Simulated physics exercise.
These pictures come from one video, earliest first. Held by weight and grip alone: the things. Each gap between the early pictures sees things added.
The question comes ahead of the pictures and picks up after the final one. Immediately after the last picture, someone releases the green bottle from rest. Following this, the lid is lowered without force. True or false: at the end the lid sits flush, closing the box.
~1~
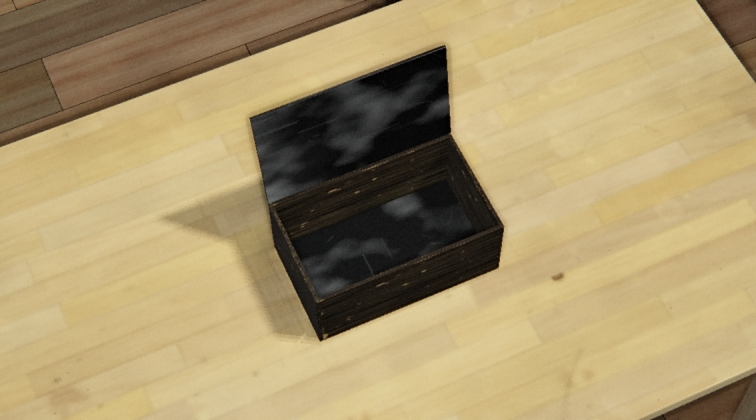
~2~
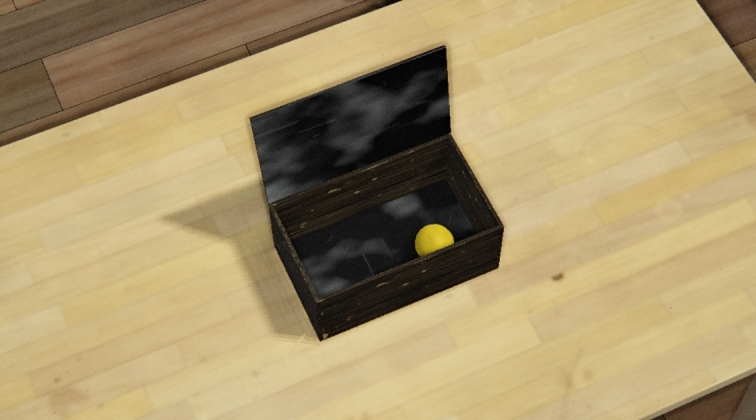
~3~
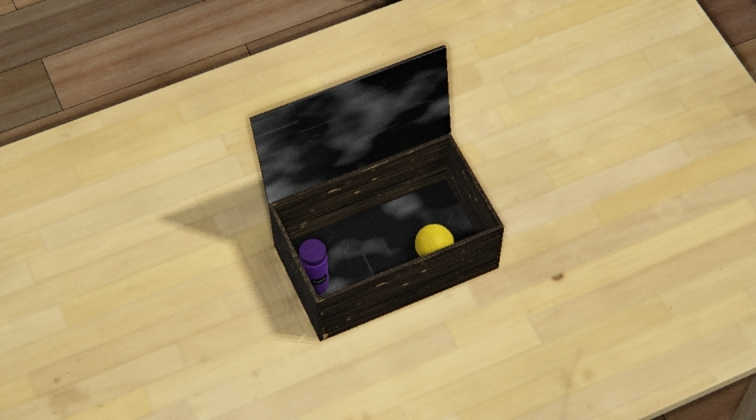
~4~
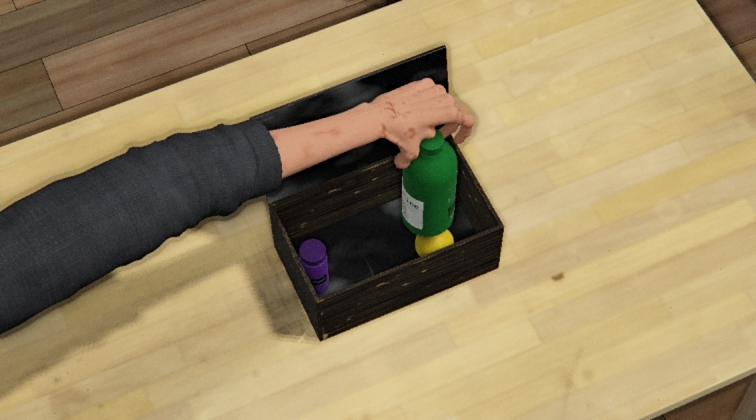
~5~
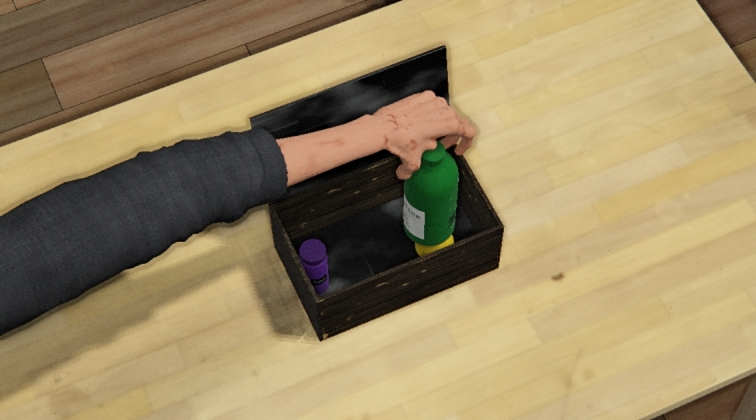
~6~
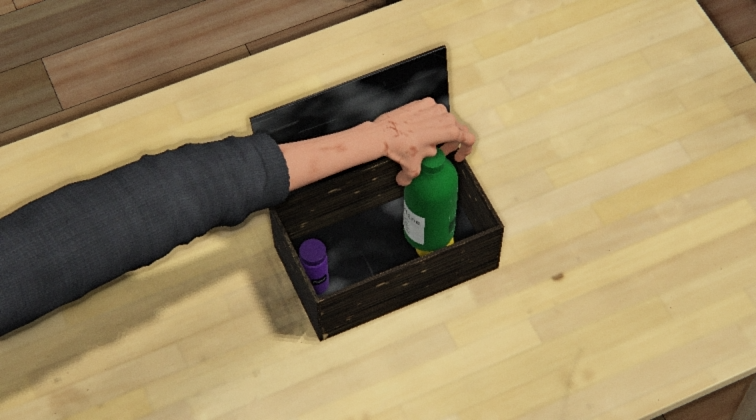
True.
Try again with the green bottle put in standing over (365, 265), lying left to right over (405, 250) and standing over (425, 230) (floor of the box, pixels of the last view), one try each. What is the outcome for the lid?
Lid, in order: Held open, fully down, held open.
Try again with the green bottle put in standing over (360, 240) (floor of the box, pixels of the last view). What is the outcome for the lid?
The lid remains open a bit this time.
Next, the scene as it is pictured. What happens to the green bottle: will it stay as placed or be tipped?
Observation: The green bottle tilts over.
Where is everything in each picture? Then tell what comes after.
In the first picture, the last thing is not in view yet.
In the second picture, the last thing is not in view yet.
In the third picture, the last thing is not in view yet; purple shaker (314, 267).
The fourth picture shows still above its spot; green bottle (430, 179); purple shaker (314, 267).
The fifth picture shows still above its spot; green bottle (431, 189); purple shaker (314, 267).
The sixth picture shows in place under the hand; green bottle (431, 195); purple shaker (314, 267).
Then, 0.60 s after the last picture, green bottle tipped 58° from how it was near (363, 206).
Then, 1.50 s after the last picture, lid 66° above the rim; green bottle tipped 60° from how it was near (345, 225); yellow lemon rolled a little.
Then, 2.30 s after the last picture, lid 23° above the rim; green bottle tipped 67° from how it was near (349, 224); yellow lemon rolled a little.
At rest, lid shut; tipped over in the box, green bottle; left askew, purple shaker; yellow lemon in place. Seen from the same camera at the end, green bottle near (351, 226).
